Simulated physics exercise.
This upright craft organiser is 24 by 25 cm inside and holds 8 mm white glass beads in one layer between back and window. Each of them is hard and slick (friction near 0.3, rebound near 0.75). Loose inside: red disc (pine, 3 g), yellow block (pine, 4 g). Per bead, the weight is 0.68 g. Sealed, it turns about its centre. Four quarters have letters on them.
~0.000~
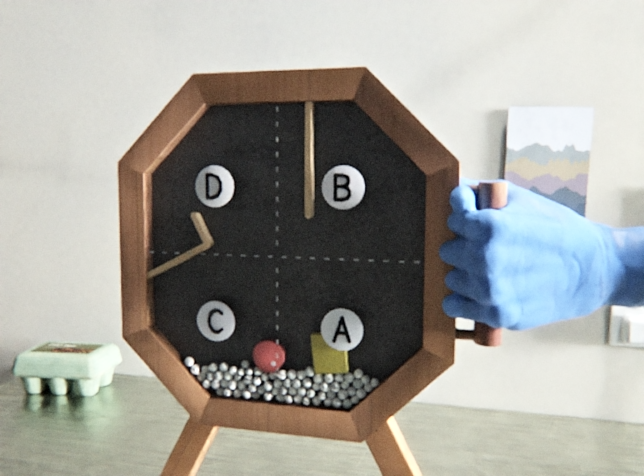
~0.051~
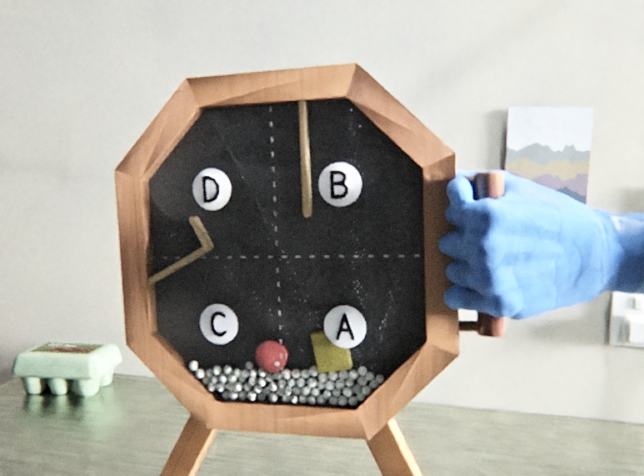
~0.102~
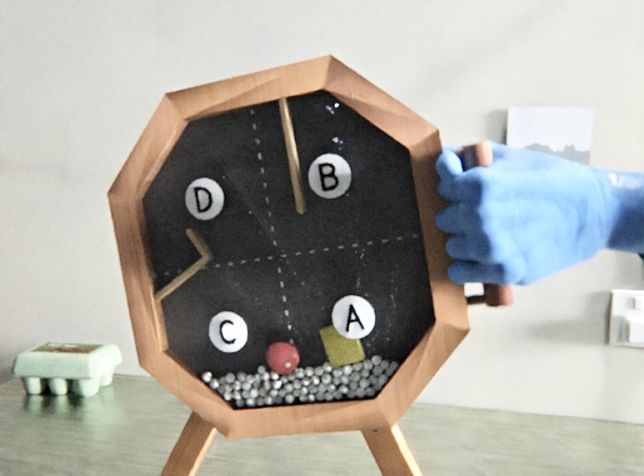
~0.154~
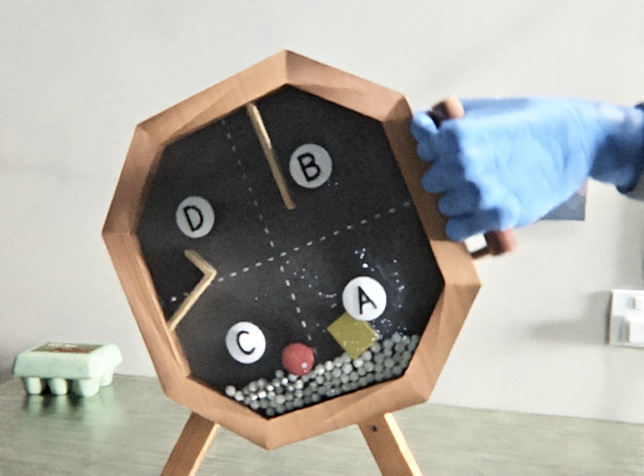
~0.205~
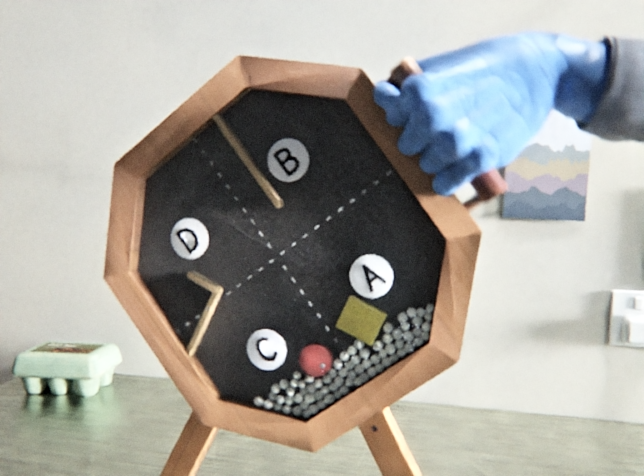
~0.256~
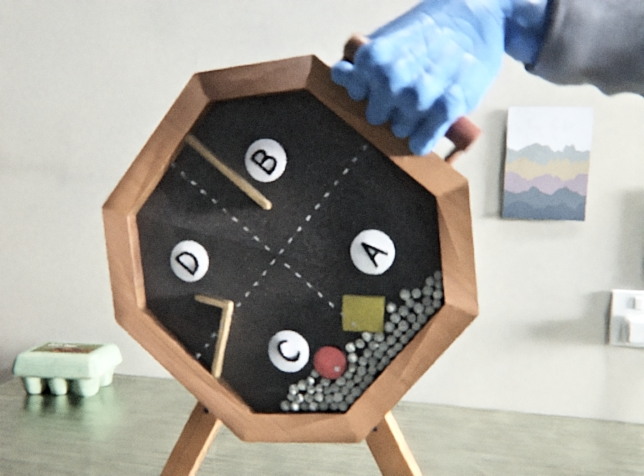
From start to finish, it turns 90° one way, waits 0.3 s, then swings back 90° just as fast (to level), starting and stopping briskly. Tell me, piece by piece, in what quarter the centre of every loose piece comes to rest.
I would say red disc A, yellow block A.
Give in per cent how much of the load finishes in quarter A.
Around 30 in a hundred.
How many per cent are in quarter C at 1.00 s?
It comes to close to 100 percent.
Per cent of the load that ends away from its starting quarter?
My reckoning puts it near 20 percent.
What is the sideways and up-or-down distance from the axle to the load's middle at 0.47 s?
8 cm right, 8 cm below.
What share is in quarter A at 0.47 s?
Roughly 0 per cent.
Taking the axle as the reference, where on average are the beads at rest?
Offset approx. 3 cm left, 11 cm below.
After 0.47 s, it stands 90° anticlockwise; the beads' middle is 8 cm right of and 8 cm below the centre; C 100 %; red disc in C; yellow block in C.
After 1.00 s, it stands 46° anticlockwise; the beads' middle is 1 cm left of and 11 cm below the centre; C 100 %; red disc in C; yellow block in C.
After 1.24 s, it stands level; the beads' middle is 8 cm left of and 8 cm below the centre; C 100 %; red disc in C; yellow block in C.
Settled by 2.0 s, it stands level; A 30 %, B 0 %, C 70 %, D 0 %; red disc in A; yellow block in A.
